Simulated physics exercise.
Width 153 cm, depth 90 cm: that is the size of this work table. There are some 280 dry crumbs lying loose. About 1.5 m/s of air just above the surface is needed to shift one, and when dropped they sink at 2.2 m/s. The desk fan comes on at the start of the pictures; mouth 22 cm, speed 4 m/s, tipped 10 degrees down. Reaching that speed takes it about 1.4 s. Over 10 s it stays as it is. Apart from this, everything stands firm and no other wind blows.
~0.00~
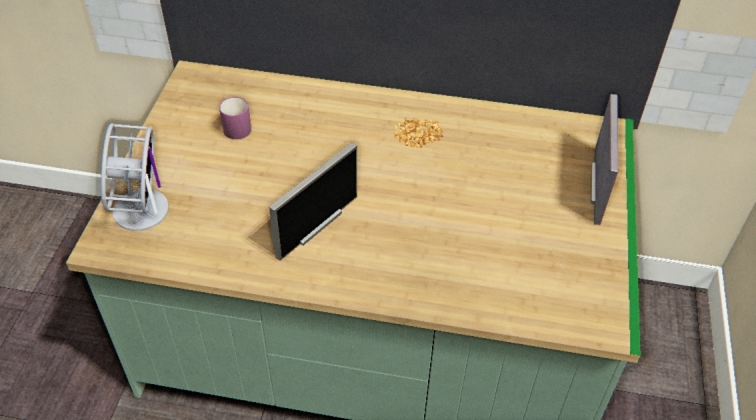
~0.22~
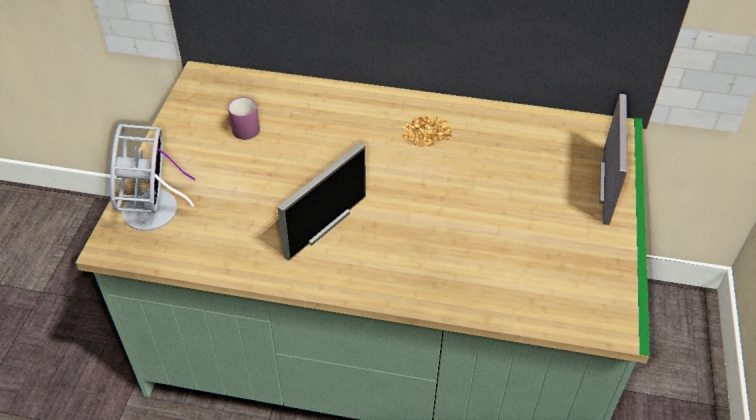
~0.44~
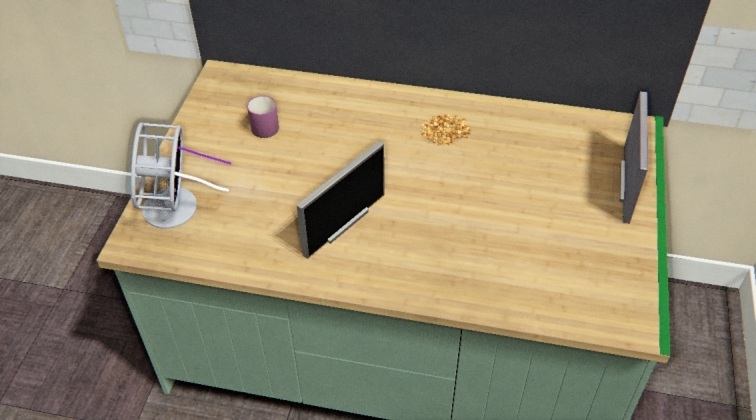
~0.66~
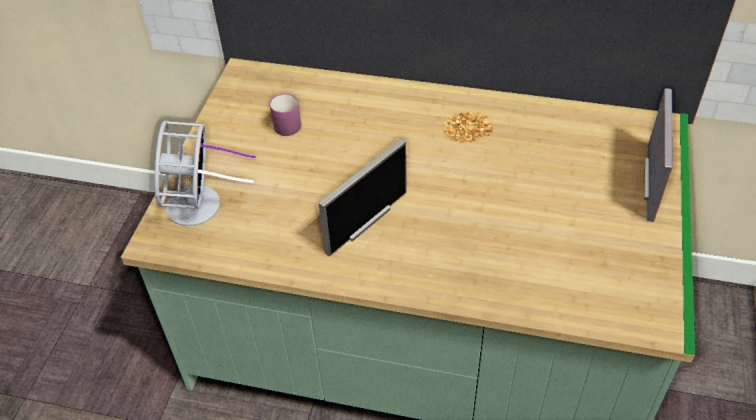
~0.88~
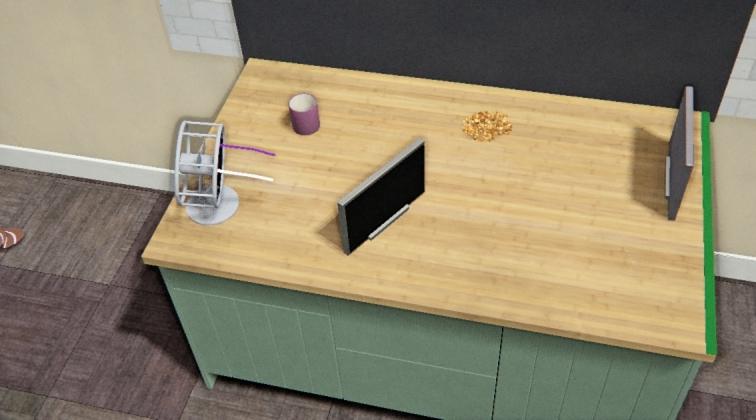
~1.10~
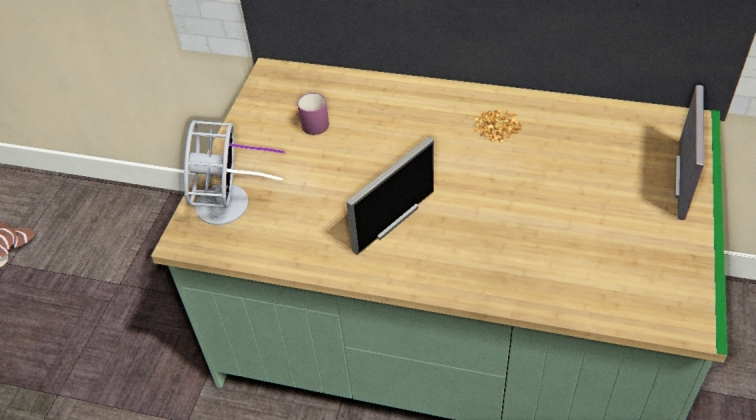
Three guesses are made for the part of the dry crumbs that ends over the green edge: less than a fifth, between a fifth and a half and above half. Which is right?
The fraction is larger than a half.
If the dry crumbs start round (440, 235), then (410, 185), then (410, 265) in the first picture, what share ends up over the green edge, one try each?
In turn: 0 per cent, 3 per cent, 0 per cent.
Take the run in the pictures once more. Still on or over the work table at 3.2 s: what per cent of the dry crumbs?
Close to 20 in a hundred are still there.
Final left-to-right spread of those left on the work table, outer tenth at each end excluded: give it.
Around 30 centimetres from left to right.
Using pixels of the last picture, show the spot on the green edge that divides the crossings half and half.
I'd say roughly (721, 132).
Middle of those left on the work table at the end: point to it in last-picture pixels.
Centre: Approx. (638, 152) px, last frame.
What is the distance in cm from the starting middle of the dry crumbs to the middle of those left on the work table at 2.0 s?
Roughly 45 cm.
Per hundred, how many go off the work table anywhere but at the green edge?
I would say close to 0 %.
After 2.0 s the count stands so, 74 % are over the green edge; the middle of those still in play is near (656, 143).
After 3.2 s the count stands so, 80 % are over the green edge; the middle of those still in play is near (651, 158).
After 5.5 s the count stands so, 81 % are over the green edge; the middle of those still in play is near (651, 158).
After 10.0 s, at the end, 82 % are over the green edge; the middle of those still in play is near (638, 152).
